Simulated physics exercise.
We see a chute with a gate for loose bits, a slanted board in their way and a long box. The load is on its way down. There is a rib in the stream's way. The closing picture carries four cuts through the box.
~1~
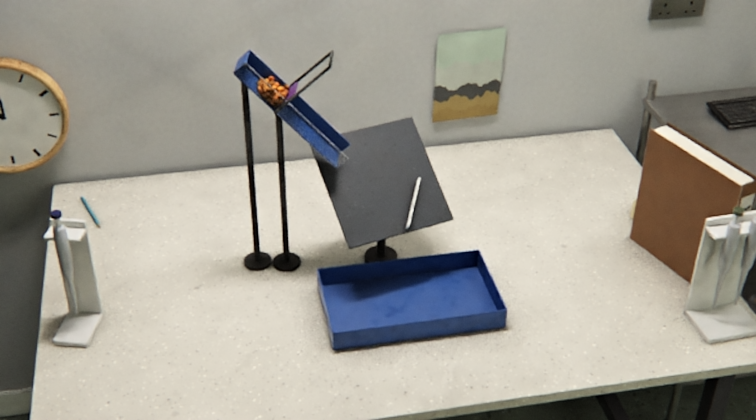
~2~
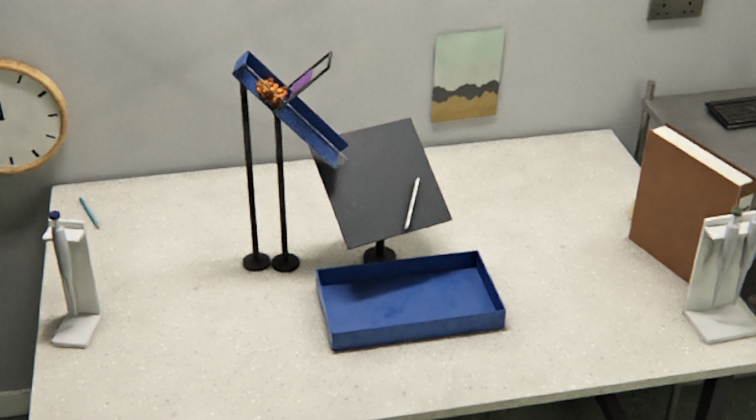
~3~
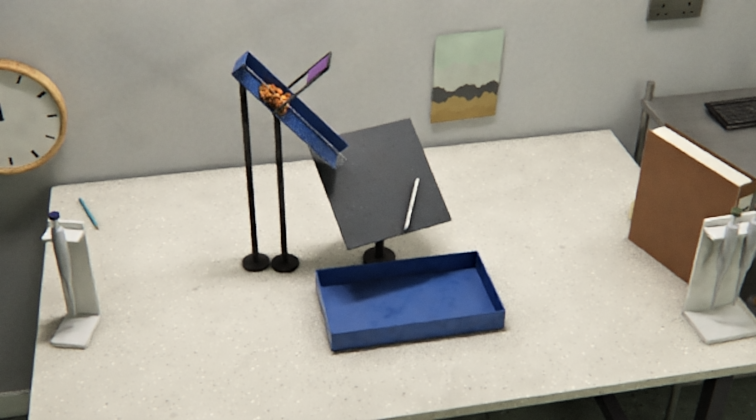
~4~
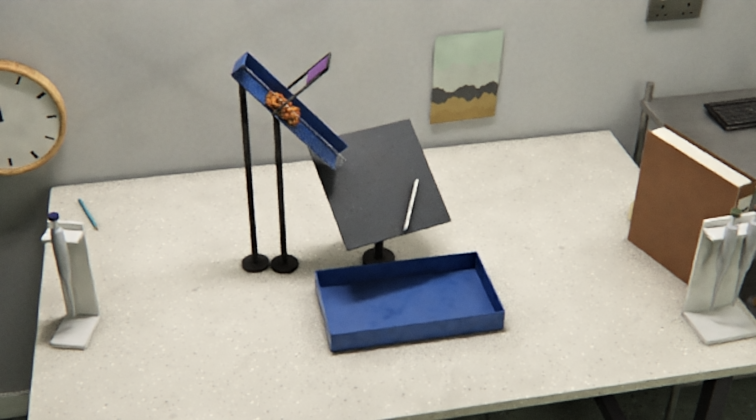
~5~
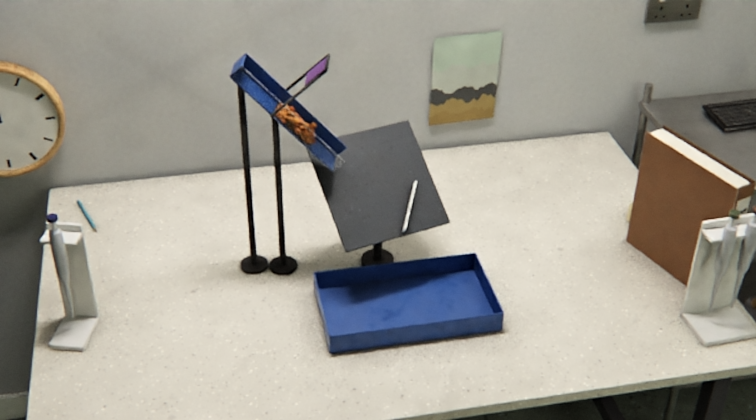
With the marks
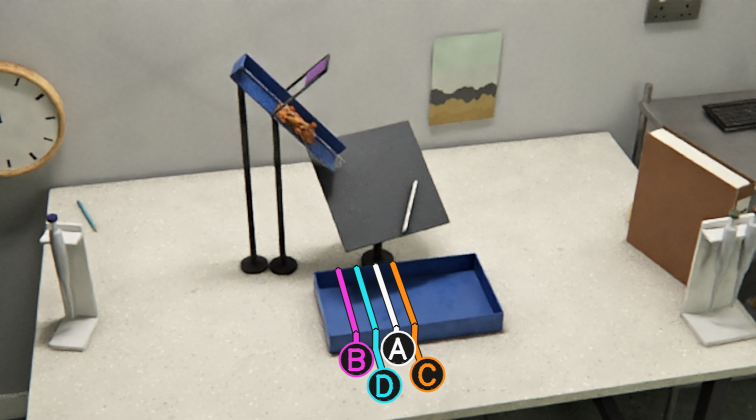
In this clip, a purple gate lifts on a sloping blue chute, and a clump of small orange-brown bits slides partway down it toward the lower right, above a tilted dark board with a white strip and an empty blue box.
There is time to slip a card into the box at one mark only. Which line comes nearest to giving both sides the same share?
Take C.
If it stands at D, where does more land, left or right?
The right side.
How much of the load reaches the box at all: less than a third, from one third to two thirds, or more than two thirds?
More than two thirds.
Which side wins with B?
More lands on the right.
On the marked copy, line A crosses the front rim at (396, 327); line B crosses the front rim at (356, 332); line C crosses the front rim at (414, 325); line D crosses the front rim at (375, 330).
Choosing A, of what is caught, only a few on the left of the divider, all but a few on the right.
Choosing B, of what is caught, none at all on the left of the divider, the whole lot on the right.
Choosing C, of what is caught, close to a third on the left of the divider, close to two thirds on the right.
Choosing D, of what is caught, none at all on the left of the divider, the whole lot on the right.
